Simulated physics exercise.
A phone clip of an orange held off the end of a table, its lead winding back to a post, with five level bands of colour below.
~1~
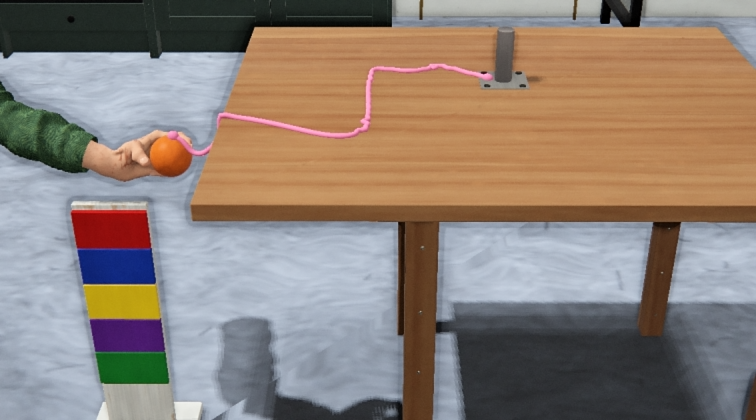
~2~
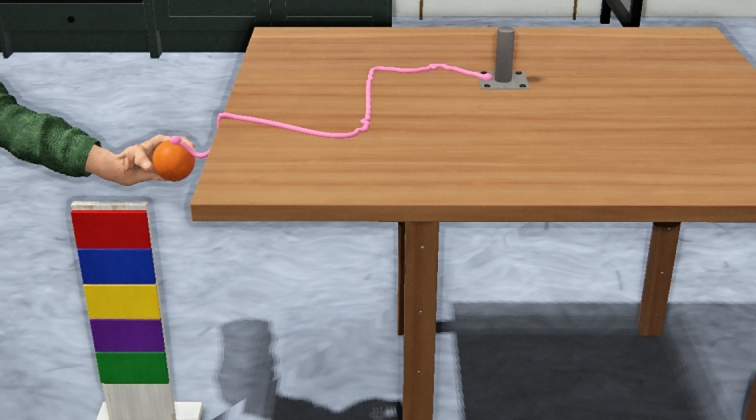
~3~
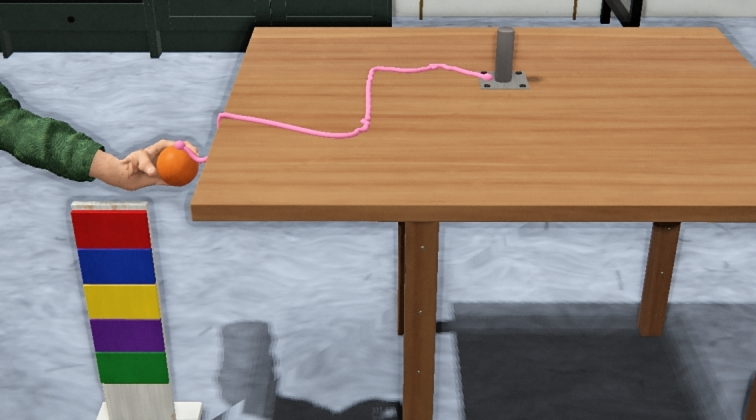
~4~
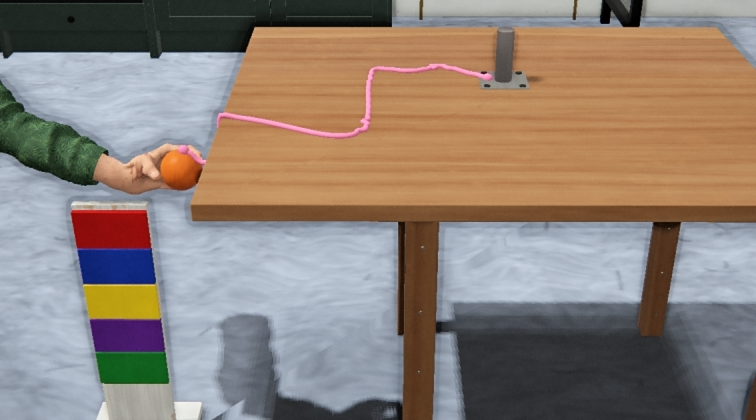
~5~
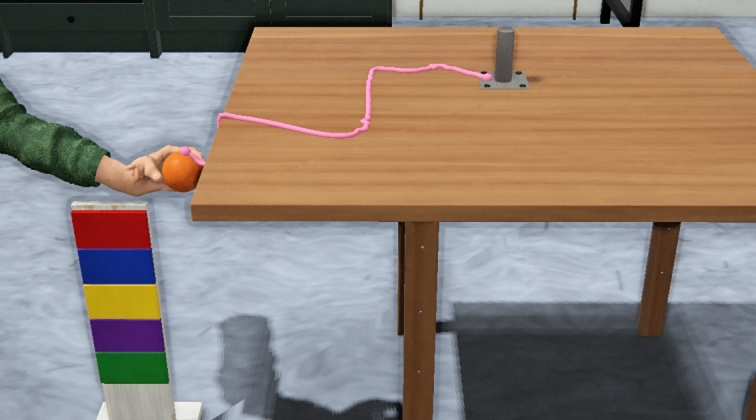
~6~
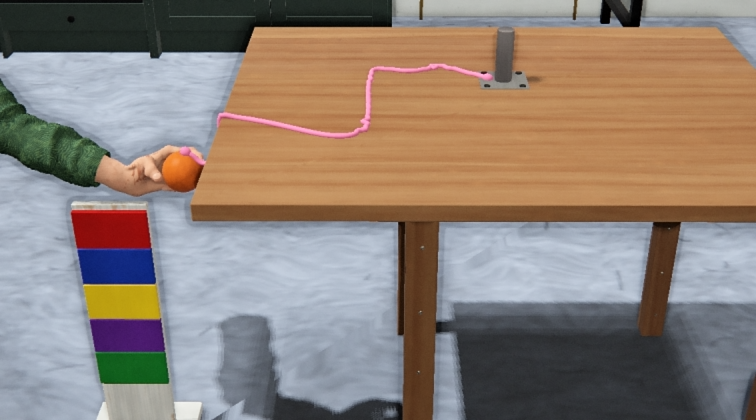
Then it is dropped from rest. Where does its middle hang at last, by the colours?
Its centre hangs level with the green band.
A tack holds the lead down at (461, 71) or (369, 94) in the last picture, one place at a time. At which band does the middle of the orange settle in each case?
Taking them in turn: Green; yellow.
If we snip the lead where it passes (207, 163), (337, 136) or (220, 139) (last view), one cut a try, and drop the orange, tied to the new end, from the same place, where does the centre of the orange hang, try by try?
The places are (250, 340), (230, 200) and (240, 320).
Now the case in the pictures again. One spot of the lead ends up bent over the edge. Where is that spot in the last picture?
That spot is around (369, 108).
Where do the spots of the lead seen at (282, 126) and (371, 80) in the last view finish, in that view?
At (240, 222), then (305, 88).
Soon after, orange near (259, 329); level with green.
After that, orange near (244, 346); level with green.
In the end, orange near (255, 348); level with green. Its middle rests at the green band.
